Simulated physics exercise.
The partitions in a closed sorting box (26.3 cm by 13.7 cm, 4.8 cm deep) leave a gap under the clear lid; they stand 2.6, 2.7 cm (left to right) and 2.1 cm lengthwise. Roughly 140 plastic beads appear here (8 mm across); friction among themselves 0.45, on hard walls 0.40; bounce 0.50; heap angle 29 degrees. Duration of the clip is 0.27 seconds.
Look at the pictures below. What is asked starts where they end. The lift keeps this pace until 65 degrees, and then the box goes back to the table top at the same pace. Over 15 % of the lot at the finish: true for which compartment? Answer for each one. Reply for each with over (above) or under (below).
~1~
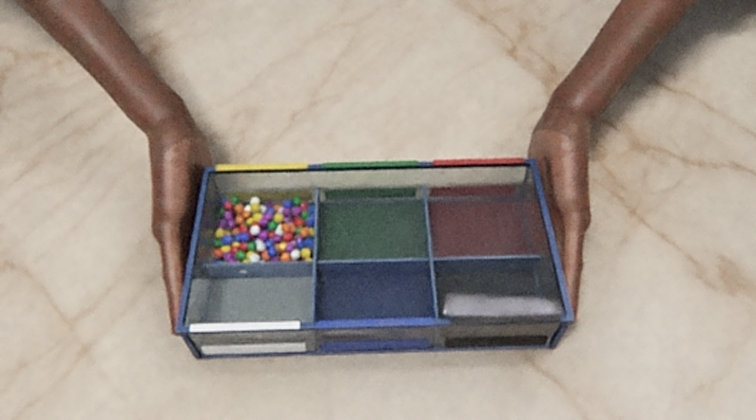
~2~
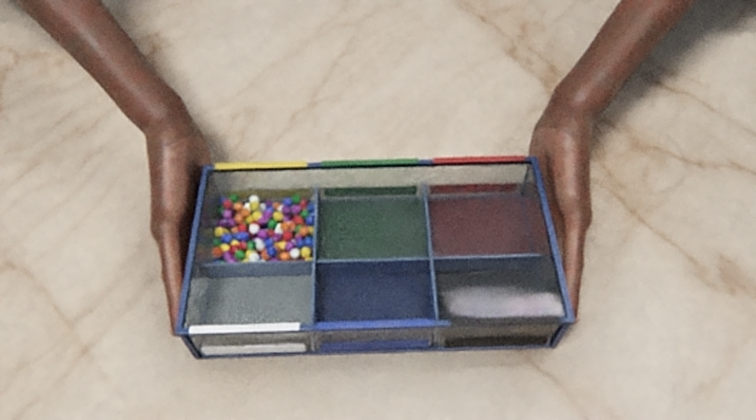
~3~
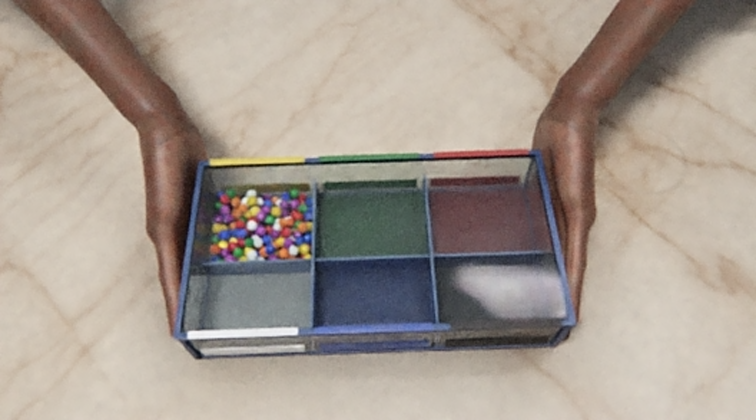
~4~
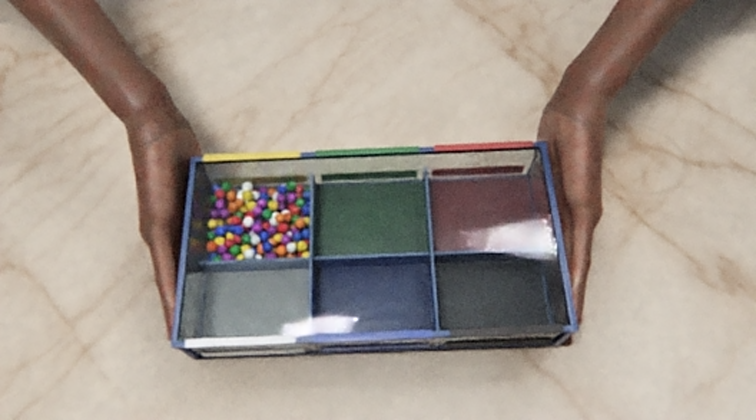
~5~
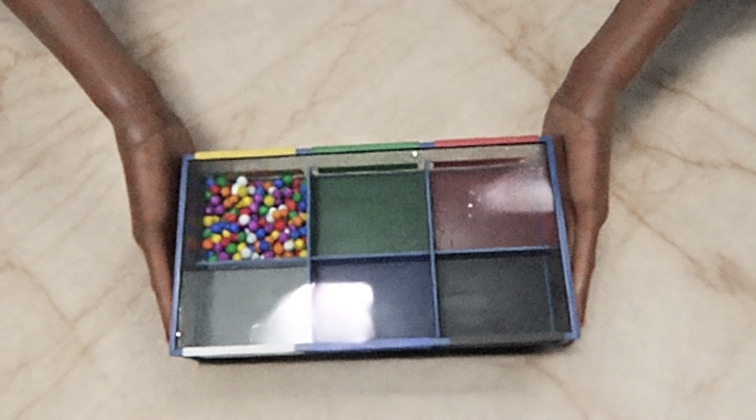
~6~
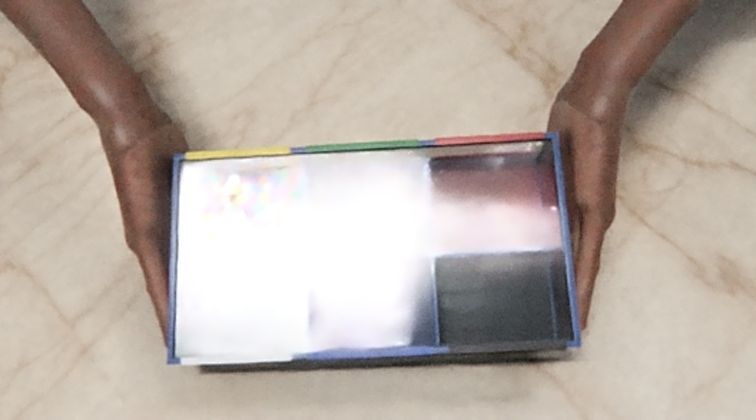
Red - under, blue - under, green - under, yellow - over, white - over, black - under.
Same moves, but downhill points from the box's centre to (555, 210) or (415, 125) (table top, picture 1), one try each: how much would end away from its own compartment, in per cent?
About 35 and 0 per cent.
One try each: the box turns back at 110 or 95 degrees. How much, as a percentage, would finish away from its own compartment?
Some 100 and 85 per cent.
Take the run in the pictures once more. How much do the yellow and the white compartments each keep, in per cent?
Yellow: 75; white: 25.
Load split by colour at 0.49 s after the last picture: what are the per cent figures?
Shares - red: 0; blue: 0; green: 0; yellow: 80; white: 20; black: 0.
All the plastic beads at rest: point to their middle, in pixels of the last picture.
I'd say roughly (255, 261).
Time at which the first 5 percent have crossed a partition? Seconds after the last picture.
0.40 s or so.
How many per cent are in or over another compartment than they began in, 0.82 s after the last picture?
Approx. 25 in a hundred.
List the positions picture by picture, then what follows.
In the first picture, box tilt 0 degrees, front corners at (183, 328) and (566, 317); yellow 100 %.
In the second picture, box tilt 1 degrees, front corners at (182, 329) and (567, 318).
In the third picture, box tilt 6 degrees, front corners at (181, 334) and (568, 321), lowest corner left front.
In the fourth picture, box tilt 12 degrees, front corners at (178, 342) and (570, 326), lowest corner left front.
In the fifth picture, box tilt 18 degrees, front corners at (176, 350) and (572, 333), lowest corner left front.
In the sixth picture, box tilt 24 degrees, front corners at (174, 358) and (574, 341), lowest corner left front; yellow 100 %.
Then, 0.49 s after the last picture, tilt 62 degrees; yellow 80 %, white 20 %.
Then, 0.82 s after the last picture, tilt 25 degrees; yellow 75 %, white 25 %.
Then, 1.25 s after the last picture, tilt 0 degrees; yellow 75 %, white 25 %.
In the end, red 0 %, blue 0 %, green 0 %, yellow 75 %, white 25 %, black 0 %.
